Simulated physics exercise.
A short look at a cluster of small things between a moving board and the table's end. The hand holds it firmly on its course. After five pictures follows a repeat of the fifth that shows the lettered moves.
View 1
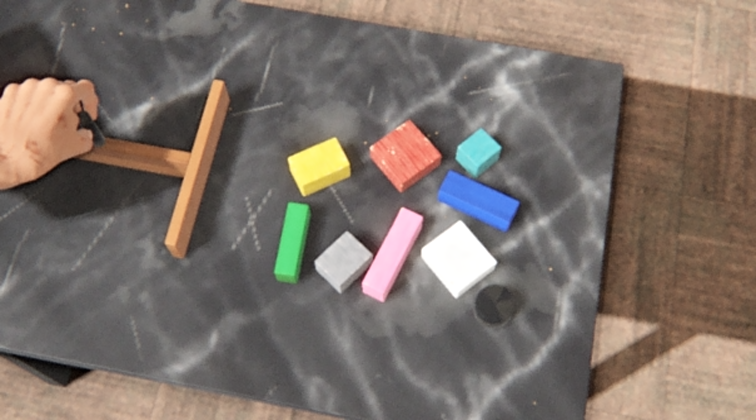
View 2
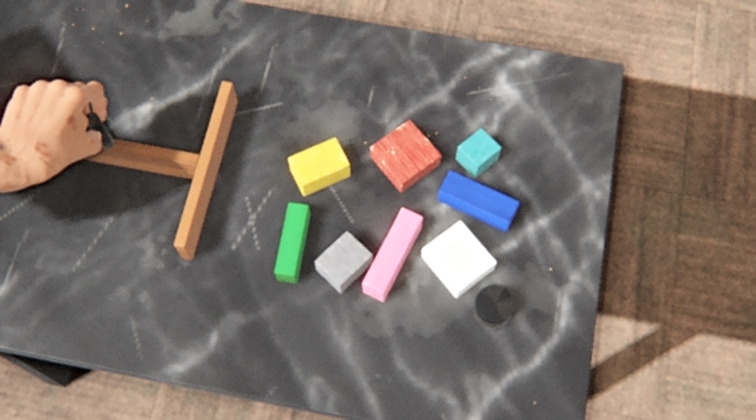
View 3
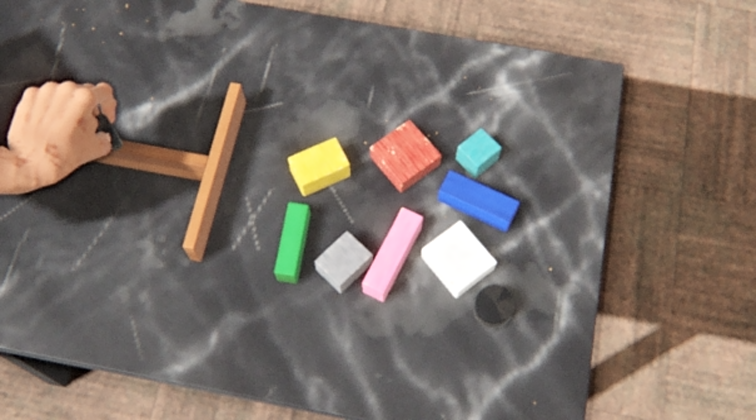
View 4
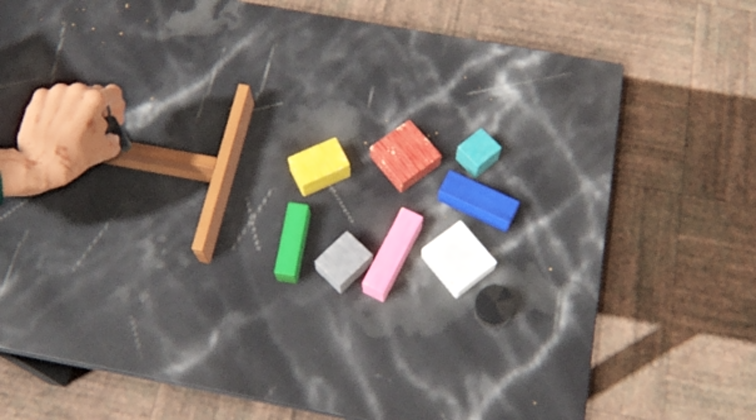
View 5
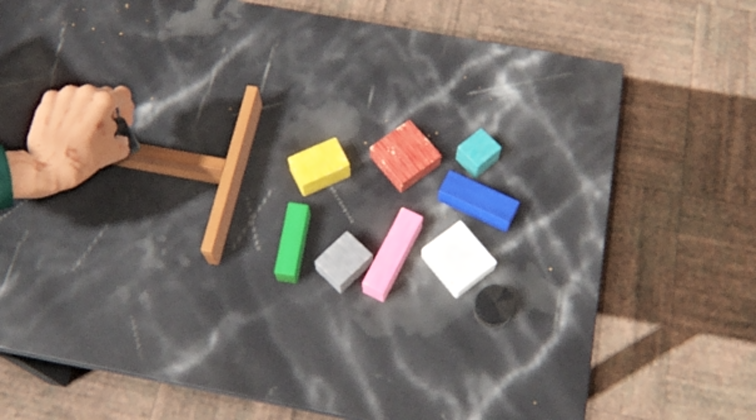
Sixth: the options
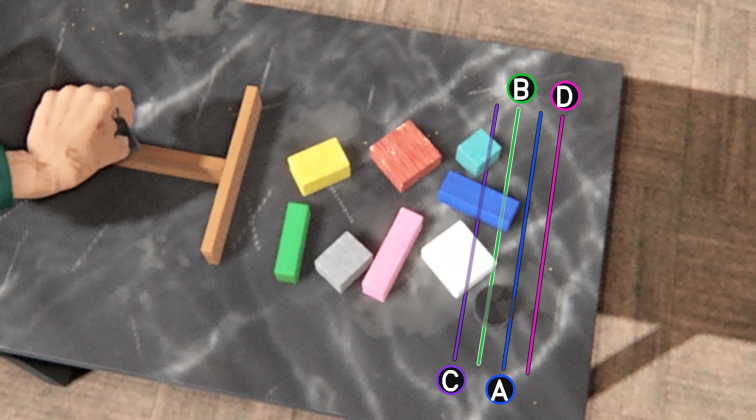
The video shows a hand sliding a T-shaped wooden board slowly to the right across a dark marbled table, toward a group of coloured blocks and a small black round object, which all stay still.
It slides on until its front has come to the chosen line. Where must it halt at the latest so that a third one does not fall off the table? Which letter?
No third one falls up to A.
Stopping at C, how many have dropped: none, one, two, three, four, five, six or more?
By then, none.
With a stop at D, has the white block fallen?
By then, yes.
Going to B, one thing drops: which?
It is the white block.
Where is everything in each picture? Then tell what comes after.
In the first frame, green stick (293, 243); pink bar (393, 254); white block (459, 259).
In the second frame, board (204, 161); red block (405, 156).
In the third frame, board (213, 162); turquoise block (478, 154).
In the fourth frame, board (222, 164); black tin (494, 307).
In the fifth frame, board (230, 166); green stick (293, 243); pink bar (393, 254); white block (459, 259).
On the marked copy, A at (523, 234); B at (500, 230); C at (477, 225); D at (546, 238).
Taking A. A third of the way, board (334, 184); grey block (367, 261); red block (419, 152).
Two thirds of the way, board (439, 203); white block (554, 276); black tin (527, 328).
When it is over, board (524, 218); white block over the edge; black tin over the edge; two fallen.
As for the rest, B is within the limit but short; C is within the limit but short; D drops five.
